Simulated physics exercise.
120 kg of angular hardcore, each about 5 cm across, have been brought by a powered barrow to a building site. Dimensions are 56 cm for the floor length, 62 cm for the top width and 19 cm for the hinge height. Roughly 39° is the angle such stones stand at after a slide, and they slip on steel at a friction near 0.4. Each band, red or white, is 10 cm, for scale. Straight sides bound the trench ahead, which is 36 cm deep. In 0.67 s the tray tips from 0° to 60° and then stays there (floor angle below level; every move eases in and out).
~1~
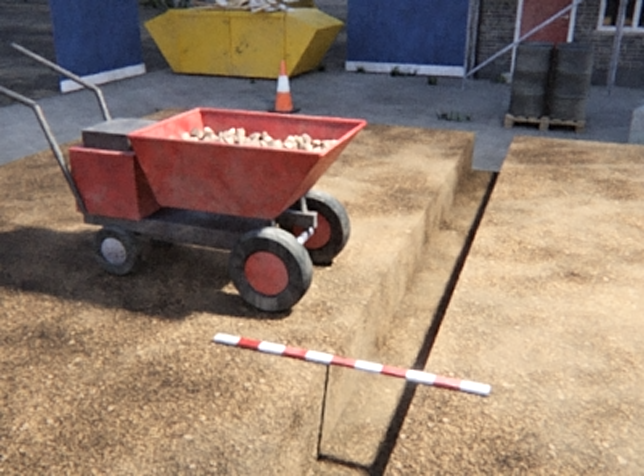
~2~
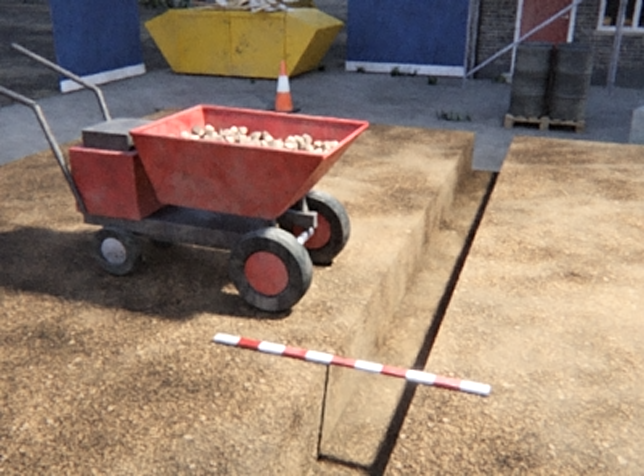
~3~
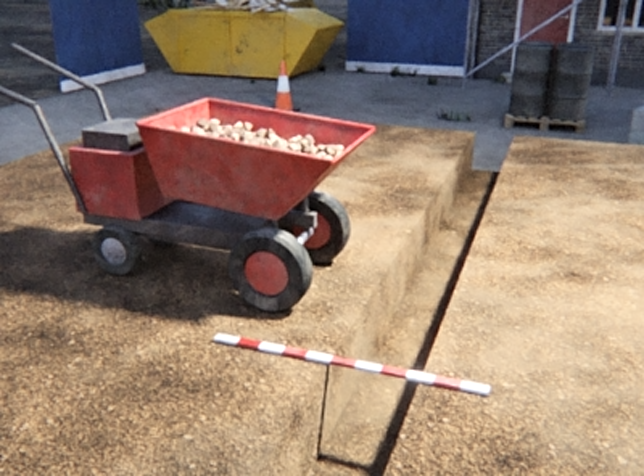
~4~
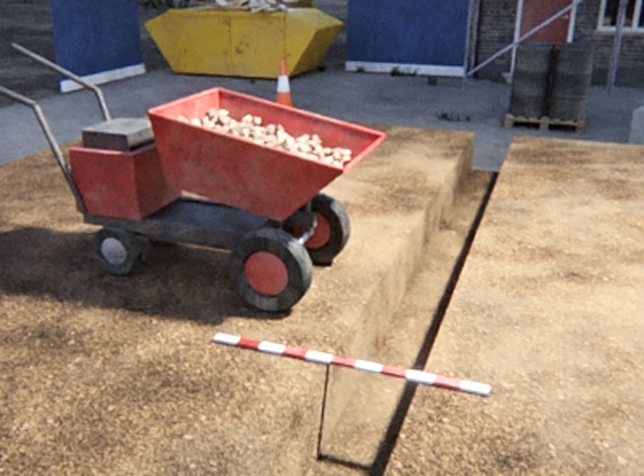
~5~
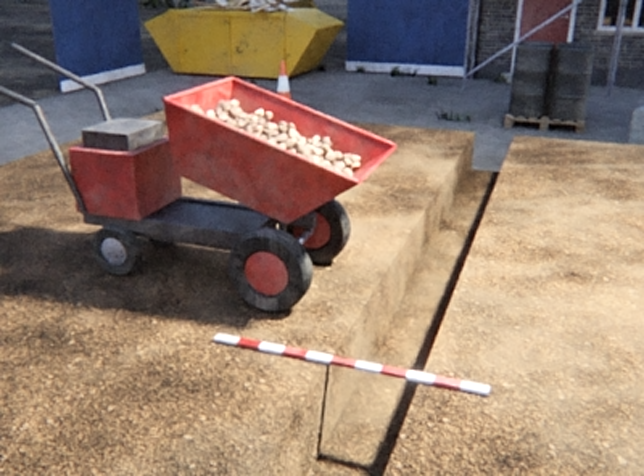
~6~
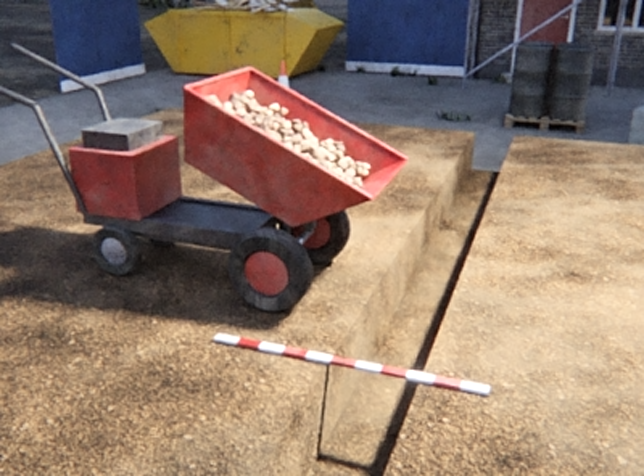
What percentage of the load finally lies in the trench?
About 16 per cent.
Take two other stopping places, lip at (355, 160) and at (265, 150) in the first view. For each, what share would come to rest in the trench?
From the first spot near 5, from the second near 40 per cent.
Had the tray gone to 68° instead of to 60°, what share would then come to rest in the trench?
Then about 35 per cent.
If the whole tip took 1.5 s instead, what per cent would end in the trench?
Trench share: Approx. 15%.
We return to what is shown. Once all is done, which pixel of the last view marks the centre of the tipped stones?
Roughly (464, 313), I'd say.
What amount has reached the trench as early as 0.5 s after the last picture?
At that moment: Approx. 5 %.
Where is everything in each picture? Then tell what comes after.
The tray is at 0°, its lip at (321, 155); the top of the load is at (267, 140), in the first frame.
Lip at (324, 156), floor tilted 1°, highest stones at (248, 139), in the second frame.
The tray is at 5°, its lip at (332, 162); the top of the load is at (219, 131), in the third frame.
The tray is at 11°, its lip at (344, 171); the top of the load is at (220, 122), in the fourth frame.
The tray is at 18°, its lip at (358, 183); the top of the load is at (225, 112), in the fifth frame.
Lip at (372, 199), floor tilted 25°, highest stones at (239, 103), in the sixth frame.
Then, 0.2 s after the last picture the floor is at 50°, 100 % in the tray; the foremost stones are at (381, 227).
Then, 0.5 s after the last picture the floor is at 60°, 97 % in the tray, 3 % in the trench; the foremost stones are at (445, 293).
Then, 0.8 s after the last picture the floor is at 60°, 70 % in the tray, 7 % in the trench, 24 % past the trench; the foremost stones are at (556, 344).
Then, 2.8 s after the last picture the floor is at 60°, 58 % in the tray, 16 % in the trench, 25 % past the trench; the foremost stones are at (618, 340).
